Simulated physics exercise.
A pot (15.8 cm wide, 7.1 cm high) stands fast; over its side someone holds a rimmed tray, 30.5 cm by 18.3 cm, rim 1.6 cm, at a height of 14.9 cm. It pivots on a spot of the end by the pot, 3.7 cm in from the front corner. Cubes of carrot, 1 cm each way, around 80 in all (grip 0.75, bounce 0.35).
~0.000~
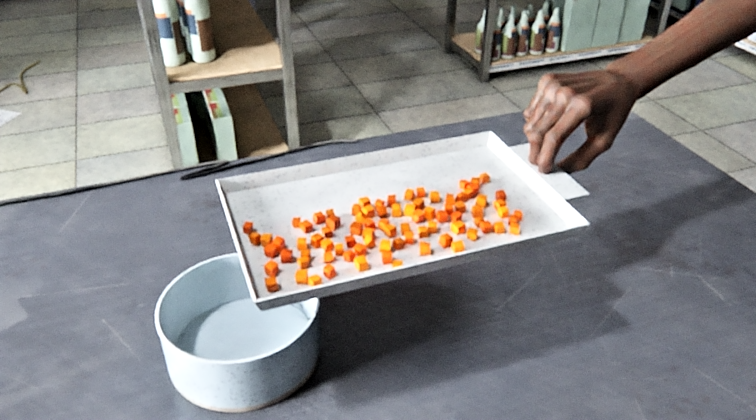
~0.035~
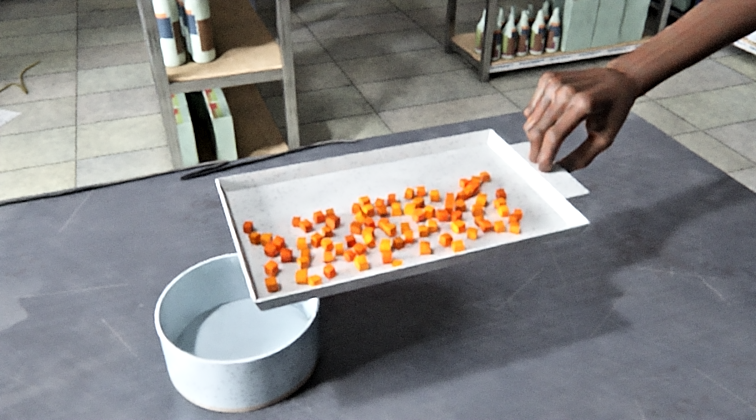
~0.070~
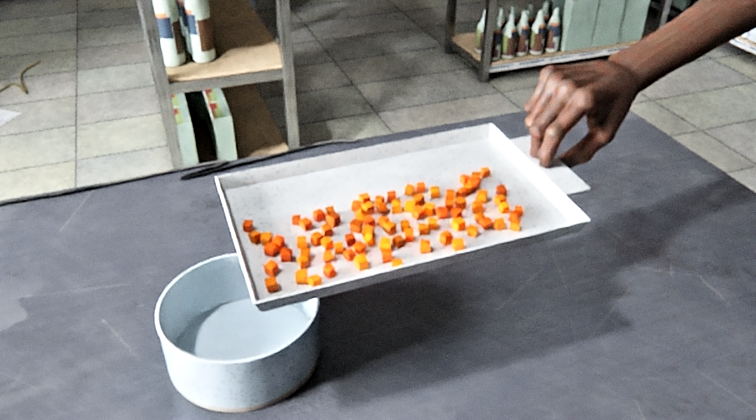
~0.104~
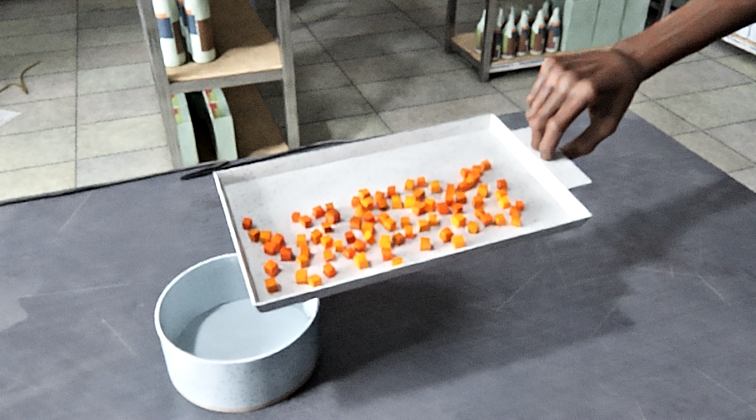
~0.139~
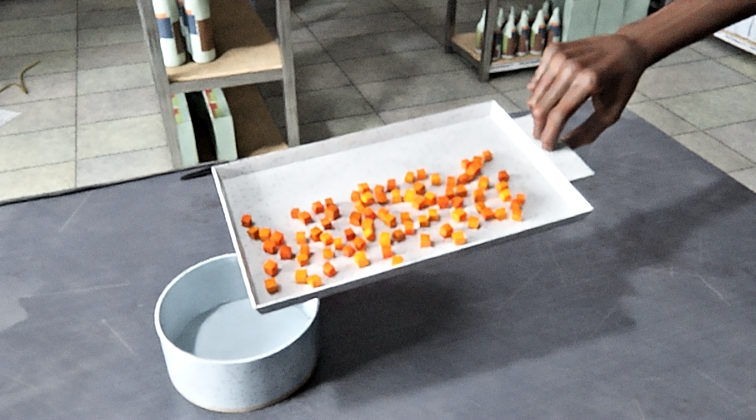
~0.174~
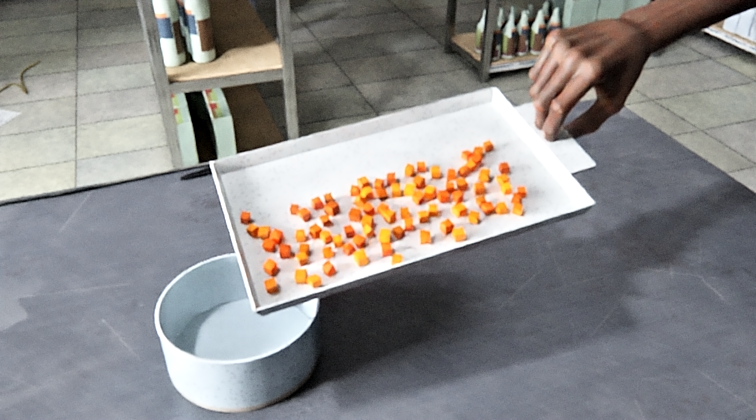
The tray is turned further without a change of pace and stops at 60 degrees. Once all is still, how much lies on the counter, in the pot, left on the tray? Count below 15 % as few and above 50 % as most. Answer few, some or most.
Counter some, pot few, tray most.
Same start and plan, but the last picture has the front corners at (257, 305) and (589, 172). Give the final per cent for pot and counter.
Pot 0, counter 65.
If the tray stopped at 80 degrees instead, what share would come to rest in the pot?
In that case some 0 per cent.
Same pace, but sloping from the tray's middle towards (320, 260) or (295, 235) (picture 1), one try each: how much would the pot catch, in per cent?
Some 0 and 25 per cent.
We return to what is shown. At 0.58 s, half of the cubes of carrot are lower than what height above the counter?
Roughly 20 cm.
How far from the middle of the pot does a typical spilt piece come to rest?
Roughly 18 cm.
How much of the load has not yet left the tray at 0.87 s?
About 70 per cent.
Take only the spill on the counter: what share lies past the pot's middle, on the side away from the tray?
Roughly 60 per cent.
Then, at 0.42 s, tilt 36 degrees; the tray holds 100 %, the pot 0 %.
After 0.58 s, tilt 52 degrees; the tray holds 100 %, the pot 0 %.
After 0.87 s, tilt 60 degrees; the tray holds 70 %, the pot 0 %.
In the end, at 2.3 s, counter 40 %, pot 0 %, tray 60 %.
